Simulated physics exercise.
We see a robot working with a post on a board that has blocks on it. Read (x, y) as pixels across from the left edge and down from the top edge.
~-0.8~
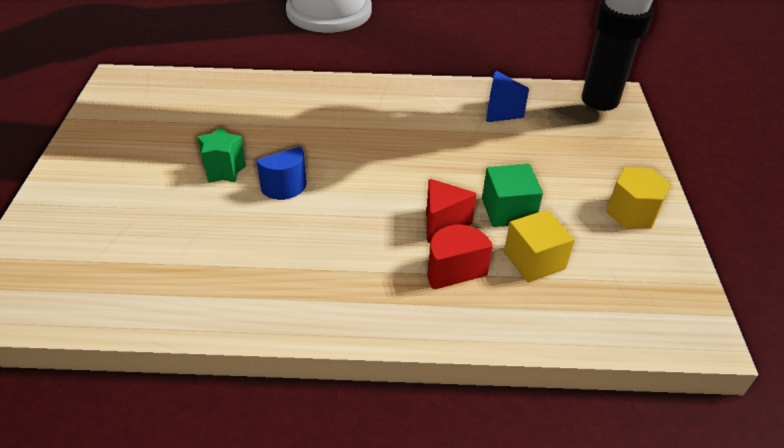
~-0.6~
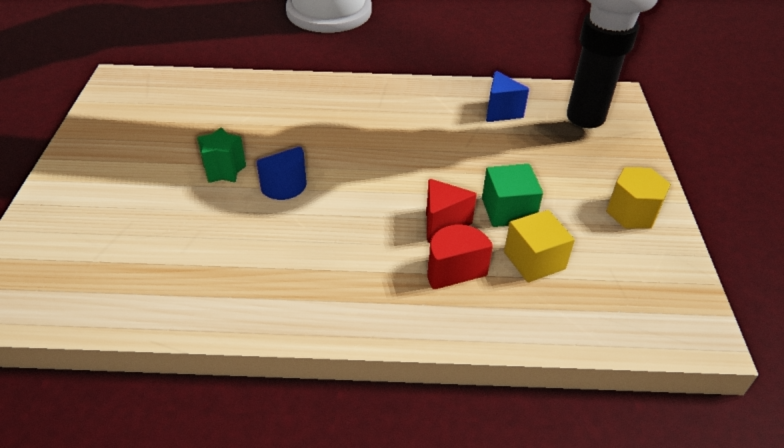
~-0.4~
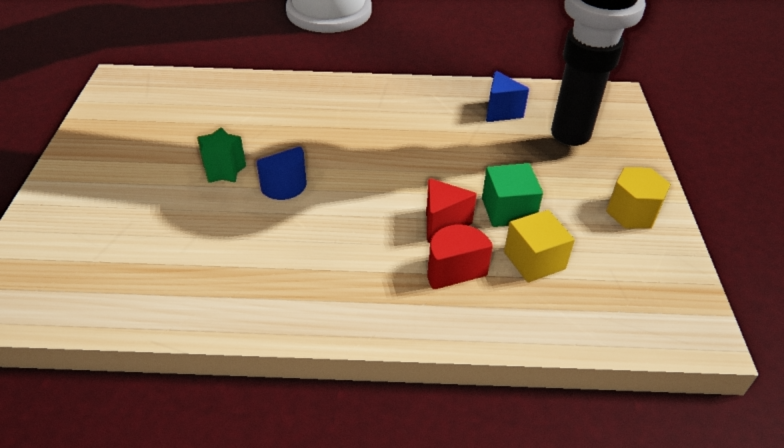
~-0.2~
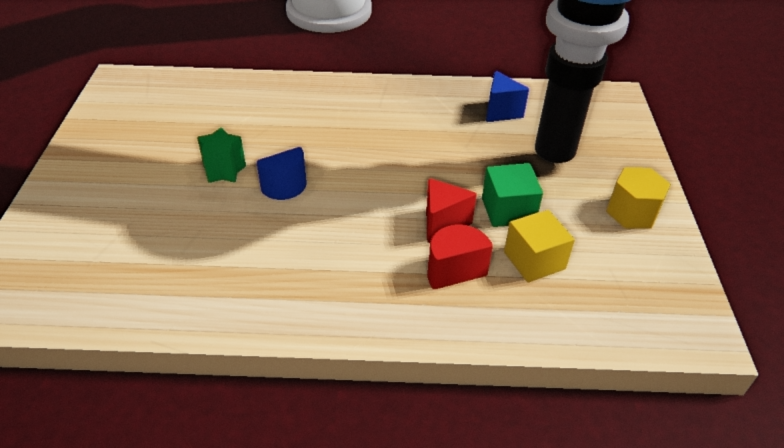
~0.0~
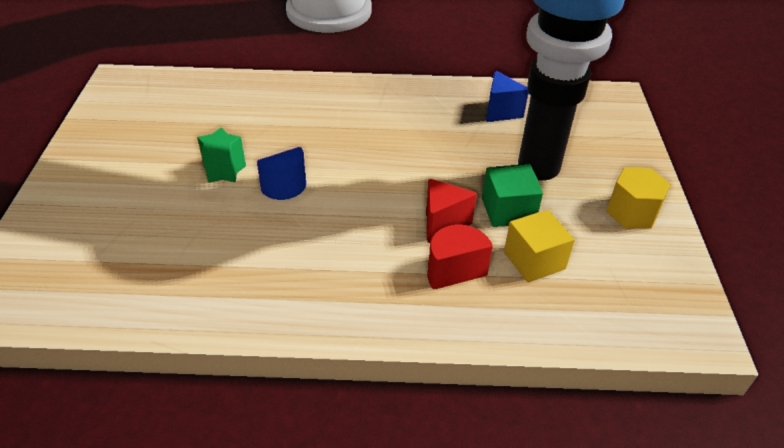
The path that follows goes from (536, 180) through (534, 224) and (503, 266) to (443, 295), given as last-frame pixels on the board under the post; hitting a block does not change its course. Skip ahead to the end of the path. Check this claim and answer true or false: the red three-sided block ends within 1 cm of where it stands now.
This is false.
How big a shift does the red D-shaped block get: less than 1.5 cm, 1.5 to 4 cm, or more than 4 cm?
It gets moved over 4 cm.
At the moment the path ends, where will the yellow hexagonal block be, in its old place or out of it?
Put simply, it stays right there.
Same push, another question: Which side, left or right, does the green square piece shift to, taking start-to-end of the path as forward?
Taking start-to-end as forward, the block's sideways shift goes to the right.
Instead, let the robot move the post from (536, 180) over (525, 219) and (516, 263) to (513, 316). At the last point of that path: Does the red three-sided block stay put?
I believe not.
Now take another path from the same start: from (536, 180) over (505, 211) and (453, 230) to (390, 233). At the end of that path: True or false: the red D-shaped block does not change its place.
The statement is incorrect.
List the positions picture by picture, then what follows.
The first picture shows post tip at (600, 101); block tops, red three-sided block at (446, 194); red D-shaped block at (458, 240); green square piece at (515, 179); yellow square piece at (542, 230); yellow hexagonal block at (644, 182).
The second picture shows post at (586, 118); blocks unchanged.
The third picture shows post at (571, 135); blocks unchanged.
The fourth picture shows post at (555, 152); blocks unchanged.
The fifth picture shows post at (539, 168); red three-sided block at (446, 194); red D-shaped block at (458, 240); green square piece at (515, 179); yellow square piece at (542, 230); yellow hexagonal block at (644, 182).
The first path, step by step. One third of the way, post at (537, 213); green square piece at (492, 204), turned 60° clockwise.
Two thirds of the way, post at (505, 254); red three-sided block at (437, 190); red D-shaped block at (436, 251), turned 15° anticlockwise; green square piece at (462, 219); yellow square piece at (531, 279), turned 35° anticlockwise.
At the end, post at (445, 283); red three-sided block at (436, 188); red D-shaped block at (385, 260); green square piece at (450, 218), turned 155° clockwise; yellow square piece at (527, 287), turned 65° anticlockwise; yellow hexagonal block in place.
